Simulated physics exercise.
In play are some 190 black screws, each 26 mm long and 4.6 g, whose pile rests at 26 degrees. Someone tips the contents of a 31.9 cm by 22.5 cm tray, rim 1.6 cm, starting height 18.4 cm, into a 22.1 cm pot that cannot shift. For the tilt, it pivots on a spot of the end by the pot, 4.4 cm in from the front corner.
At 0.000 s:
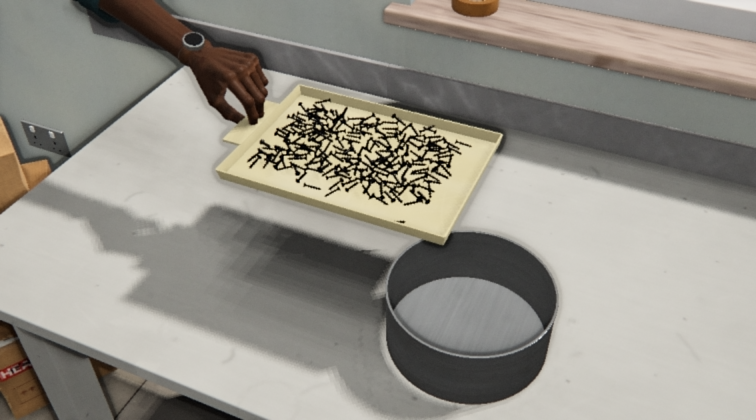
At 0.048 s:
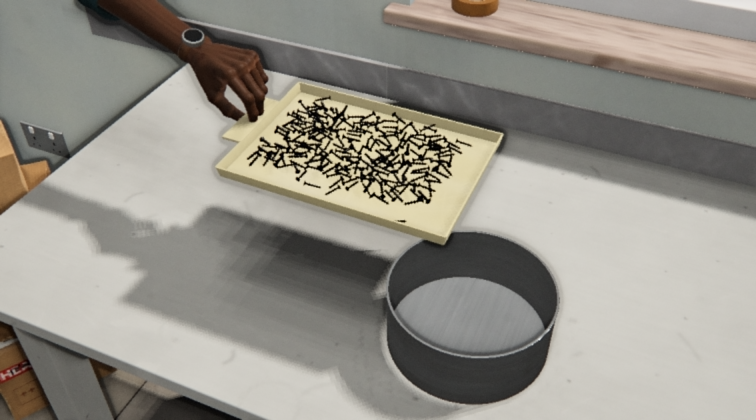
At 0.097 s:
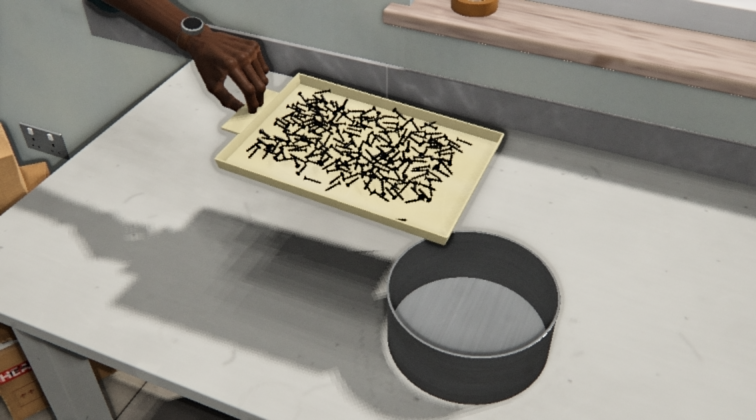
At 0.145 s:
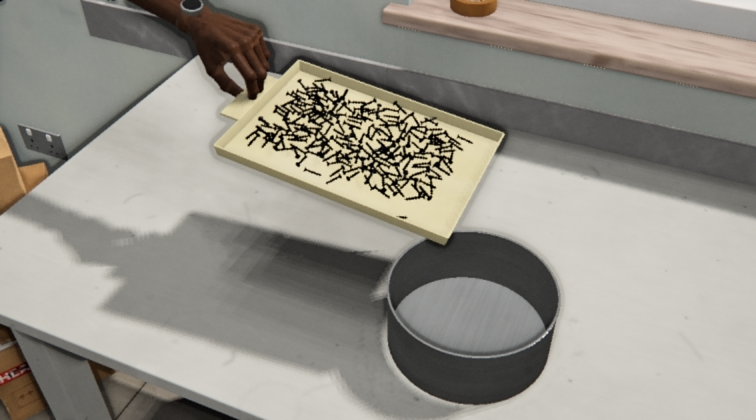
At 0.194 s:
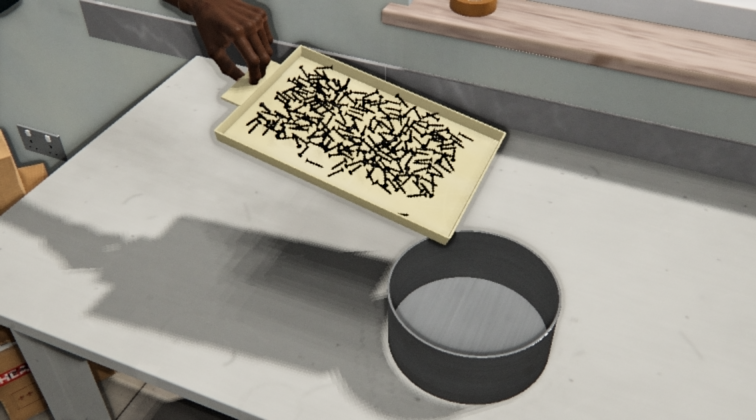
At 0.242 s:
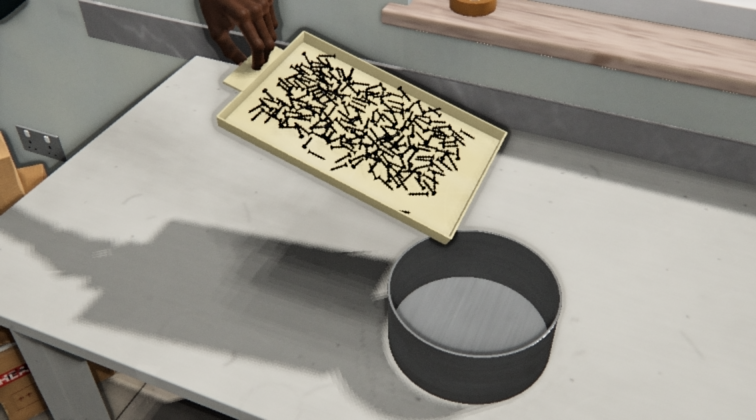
A pale grey worktop beside a grey wall and wooden ledge is seen from above at an angle, the view staying still. A hand with a dark watch is at the tabbed left end of a cream tray scattered with small black screws, its right end beside a dark grey round pot. The hand and the tray's left end rise, gently at first, then further, steepening the slope towards the pot while the screws barely shift.
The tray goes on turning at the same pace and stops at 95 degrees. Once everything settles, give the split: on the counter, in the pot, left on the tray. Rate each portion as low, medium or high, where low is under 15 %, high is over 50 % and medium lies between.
Counter medium, pot high, left on the tray low.
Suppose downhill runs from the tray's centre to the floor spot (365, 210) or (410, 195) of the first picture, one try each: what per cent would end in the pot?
Estimate: Some 65 % and some 100 % respectively.
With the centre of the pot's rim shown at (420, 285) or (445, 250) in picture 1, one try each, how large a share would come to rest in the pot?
35 % and 50 %.
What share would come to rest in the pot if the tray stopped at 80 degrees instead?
I'd expect some 60 per cent in the pot.
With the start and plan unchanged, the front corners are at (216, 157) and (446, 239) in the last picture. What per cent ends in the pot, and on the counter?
Pot: 80, counter: 20.
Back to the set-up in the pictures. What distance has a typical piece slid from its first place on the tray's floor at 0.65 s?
Displacement on the tray: About 12 cm.
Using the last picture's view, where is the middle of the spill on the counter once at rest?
Around (554, 281).
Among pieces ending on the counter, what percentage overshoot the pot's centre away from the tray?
Around 90 in a hundred.
After 0.65 s, tilt 54 degrees; the tray holds 100 %, the pot 0 %.
After 0.93 s, tilt 80 degrees; the tray holds 25 %, the pot 35 %.
After 1.31 s, tilt 95 degrees; the tray holds 5 %, the pot 55 %.
At rest (2.0 s), counter 40 %, pot 60 %, tray 0 %.
